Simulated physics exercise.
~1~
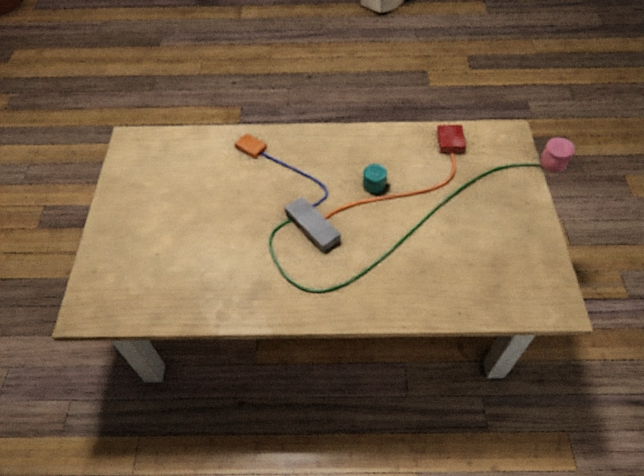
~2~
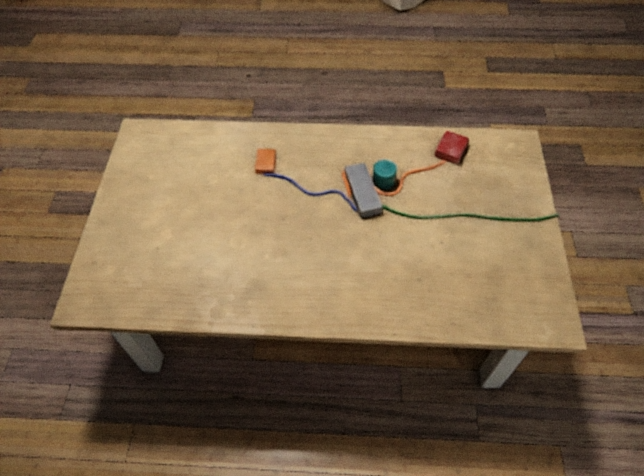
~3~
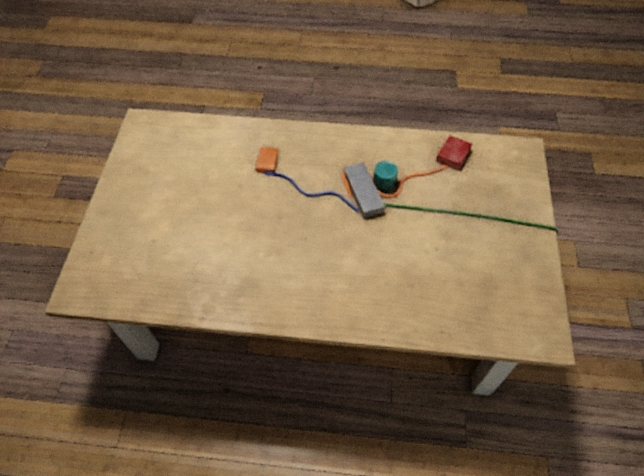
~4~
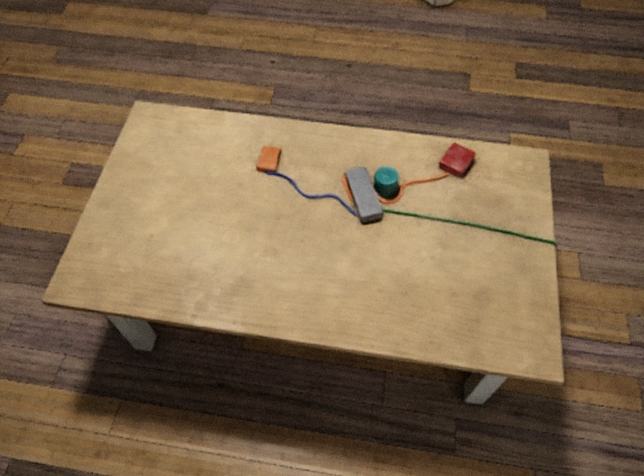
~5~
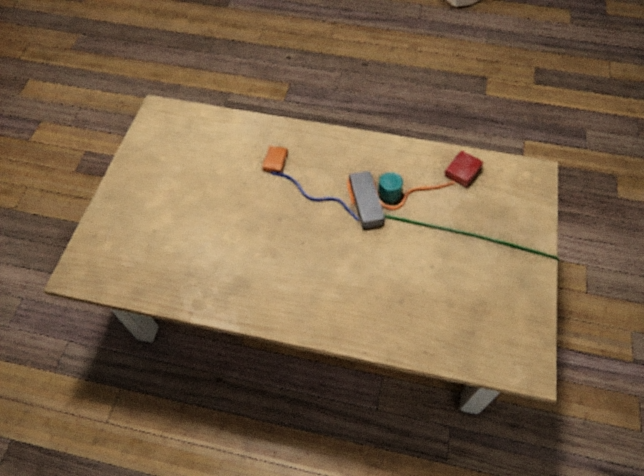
At first, a grey strip sits on a wooden table with blue, orange and green cables running to an orange drive, a red charger and a pink speaker at the right edge, while a teal tub stands nearby. The pink speaker then drops out of sight past that edge, drawing the green cable out nearly straight. The grey strip is dragged right and slightly up, close beside the tub, and the orange drive shifts a little. The red charger barely moves. As the view drifts, everything on the table settles, the green cable still hanging over the edge.
